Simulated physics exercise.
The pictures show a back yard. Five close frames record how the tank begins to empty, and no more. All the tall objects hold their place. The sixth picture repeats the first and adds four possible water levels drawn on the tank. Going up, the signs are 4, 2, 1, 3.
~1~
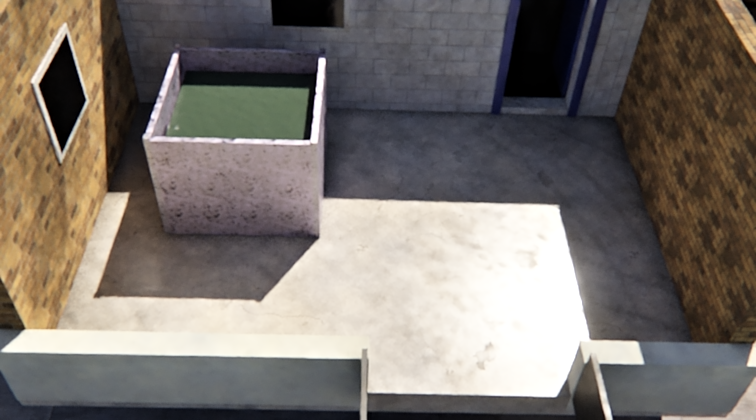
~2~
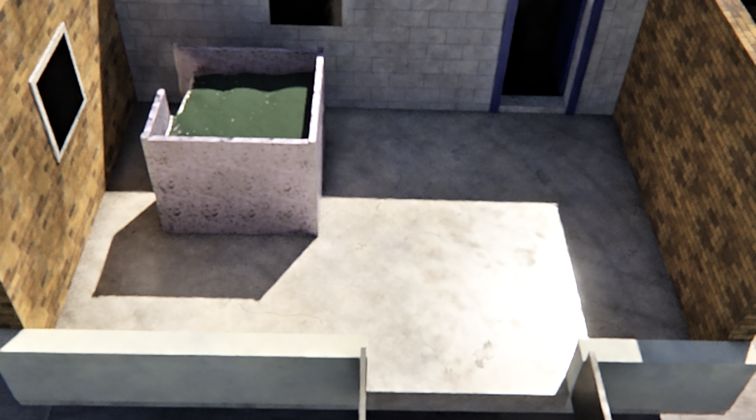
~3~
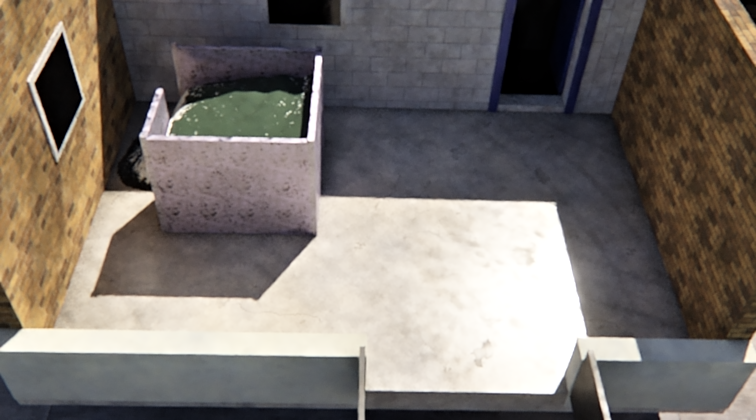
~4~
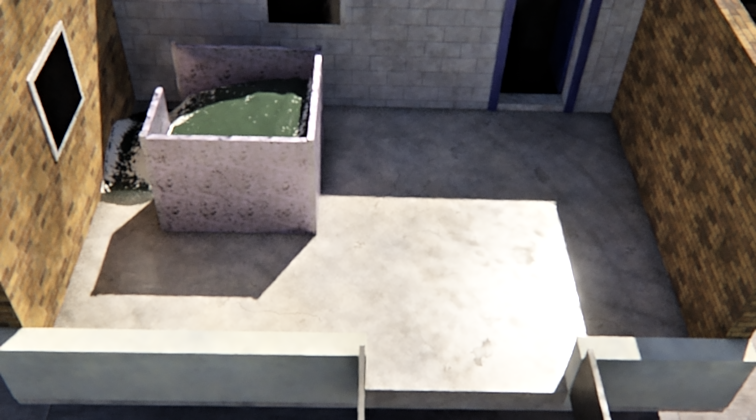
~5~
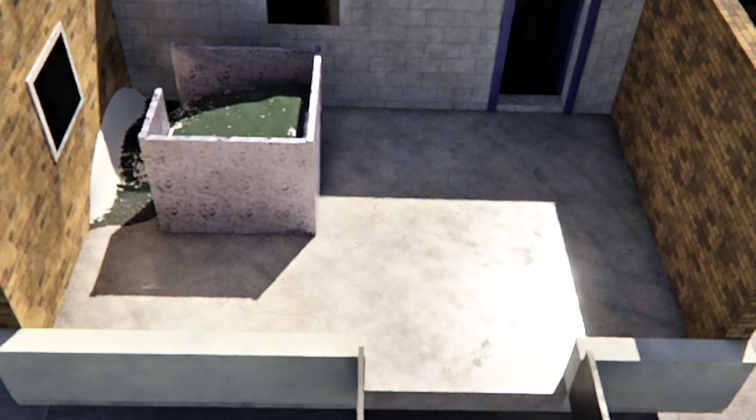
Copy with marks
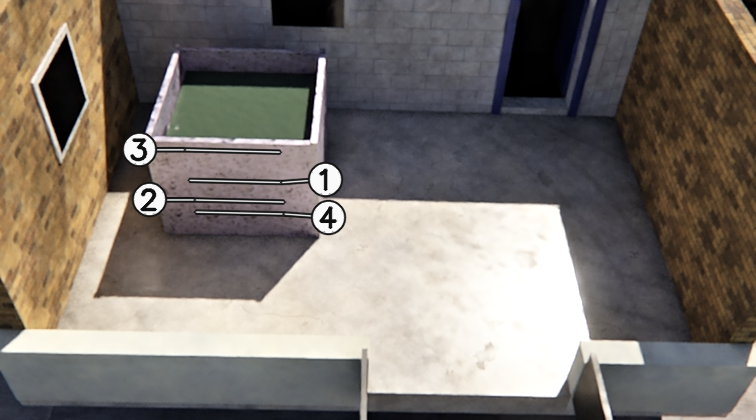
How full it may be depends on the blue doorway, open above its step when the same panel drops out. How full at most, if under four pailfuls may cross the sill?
Take 1.
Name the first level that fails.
The answer is 3.
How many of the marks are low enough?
Three of them.
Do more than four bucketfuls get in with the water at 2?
No.
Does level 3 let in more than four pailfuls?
Yes, it does.
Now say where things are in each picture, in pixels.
Water in the tank at rest, its middle at (244, 113); foot of the blue doorway at (533, 114); open gate at (475, 335), in the first picture.
Water covers 1 % of the ground, its front hidden from here, in the second picture.
In the third picture, 3 % of the ground under water, visible out to (124, 165).
In the fourth picture, 5 % of the ground under water, visible out to (102, 195).
In the fifth picture, 7 % of the ground under water, visible out to (91, 222).
In white, 1 at (236, 181); 2 at (238, 201); 3 at (231, 151); 4 at (240, 213); from the bottom up 4, 2, 1, 3.
For level 1, a splash gets over, under a bucket.
For level 2, nothing gets over.
For level 3, about 9 bucketfuls get in.
For level 4, nothing gets over.
